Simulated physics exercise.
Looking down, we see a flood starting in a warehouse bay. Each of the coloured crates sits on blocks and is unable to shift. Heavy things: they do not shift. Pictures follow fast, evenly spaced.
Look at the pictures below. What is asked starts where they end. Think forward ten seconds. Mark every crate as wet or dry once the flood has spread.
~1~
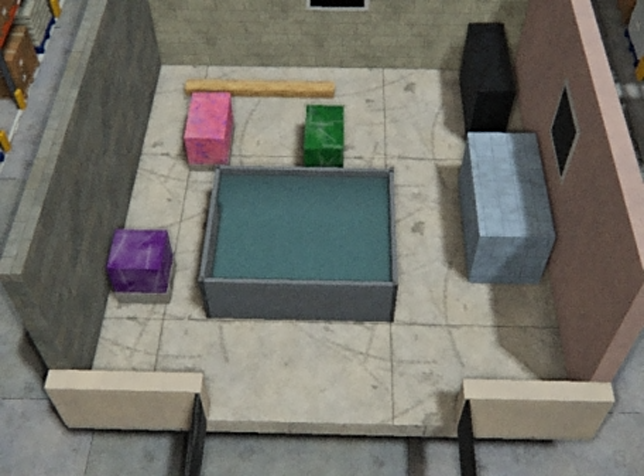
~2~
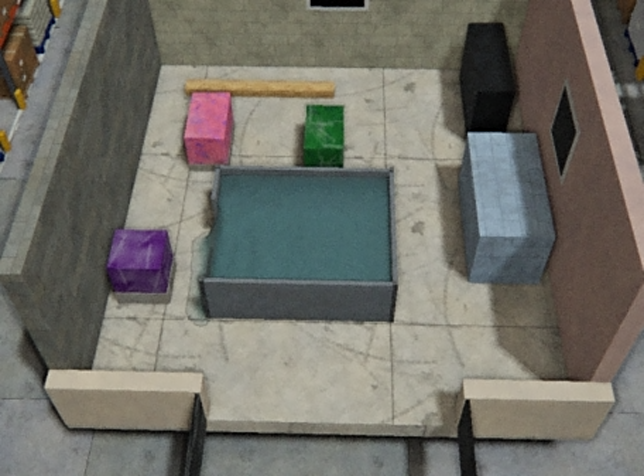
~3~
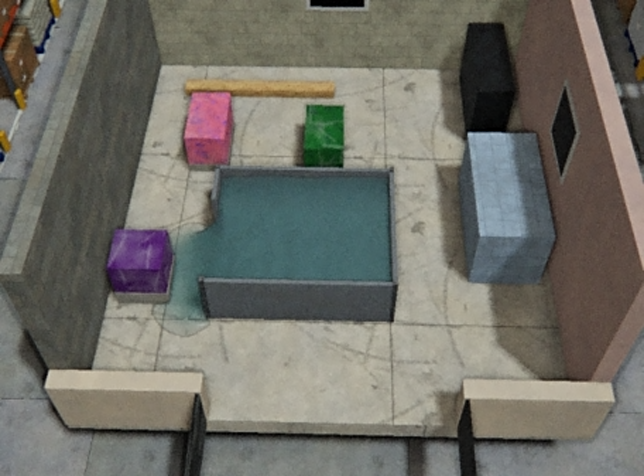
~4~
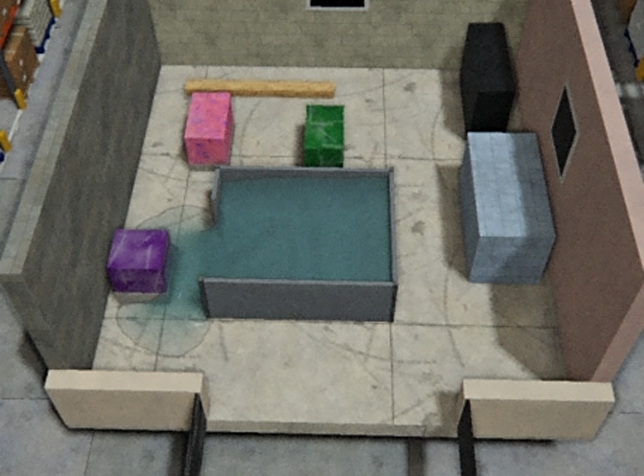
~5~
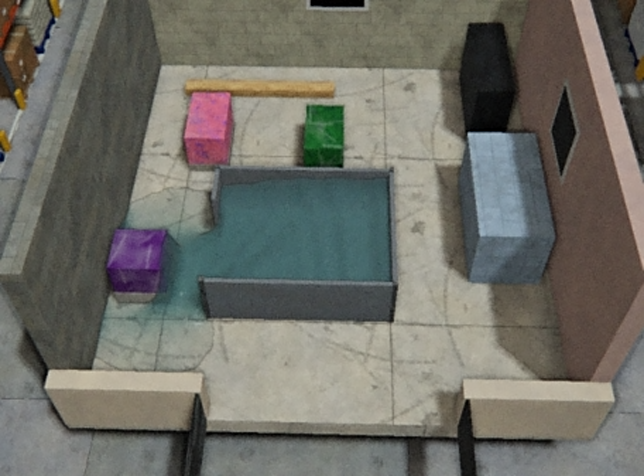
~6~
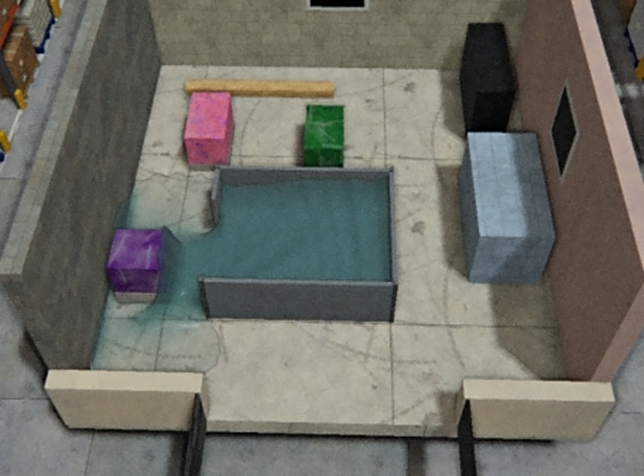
Pink crate: Wet, purple crate: Wet, green crate: Wet.
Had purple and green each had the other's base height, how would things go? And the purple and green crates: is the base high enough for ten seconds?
Well, purple is inundated and green stays untouched then.
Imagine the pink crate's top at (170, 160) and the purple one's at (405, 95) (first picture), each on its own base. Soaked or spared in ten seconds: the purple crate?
I'd say the purple crate is missed.
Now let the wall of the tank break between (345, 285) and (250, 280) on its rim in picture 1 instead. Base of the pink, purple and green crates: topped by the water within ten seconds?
The pink crate never gets wet; the purple crate never gets wet; the green crate never gets wet.
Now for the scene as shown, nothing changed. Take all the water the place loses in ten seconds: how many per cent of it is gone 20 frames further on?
Close to 20 per cent.
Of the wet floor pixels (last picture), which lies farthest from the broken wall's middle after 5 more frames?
Roughly at (155, 100).
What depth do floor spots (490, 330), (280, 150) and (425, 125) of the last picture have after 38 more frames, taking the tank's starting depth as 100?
About 10, 6 and 12 percent, in that order.
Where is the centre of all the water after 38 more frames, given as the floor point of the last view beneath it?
The centre of mass sits at about (289, 224).
A moment on, water covers 20 % of the floor; the pink crate water round its plinth, the purple crate water round its plinth, the green crate not reached.
Next, water covers 35 % of the floor; the pink crate water round its plinth, the purple crate water round its plinth, the green crate not reached.
Then, water covers 60 % of the floor; the pink crate water round its plinth, the purple crate water round its plinth, the green crate water round its plinth.
Later, water covers 90 % of the floor; the pink crate water round its plinth, the purple crate water round its plinth, the green crate water round its plinth.
In the end, water covers 100 % of the floor; the pink crate was topped, the purple crate was topped, the green crate was topped.
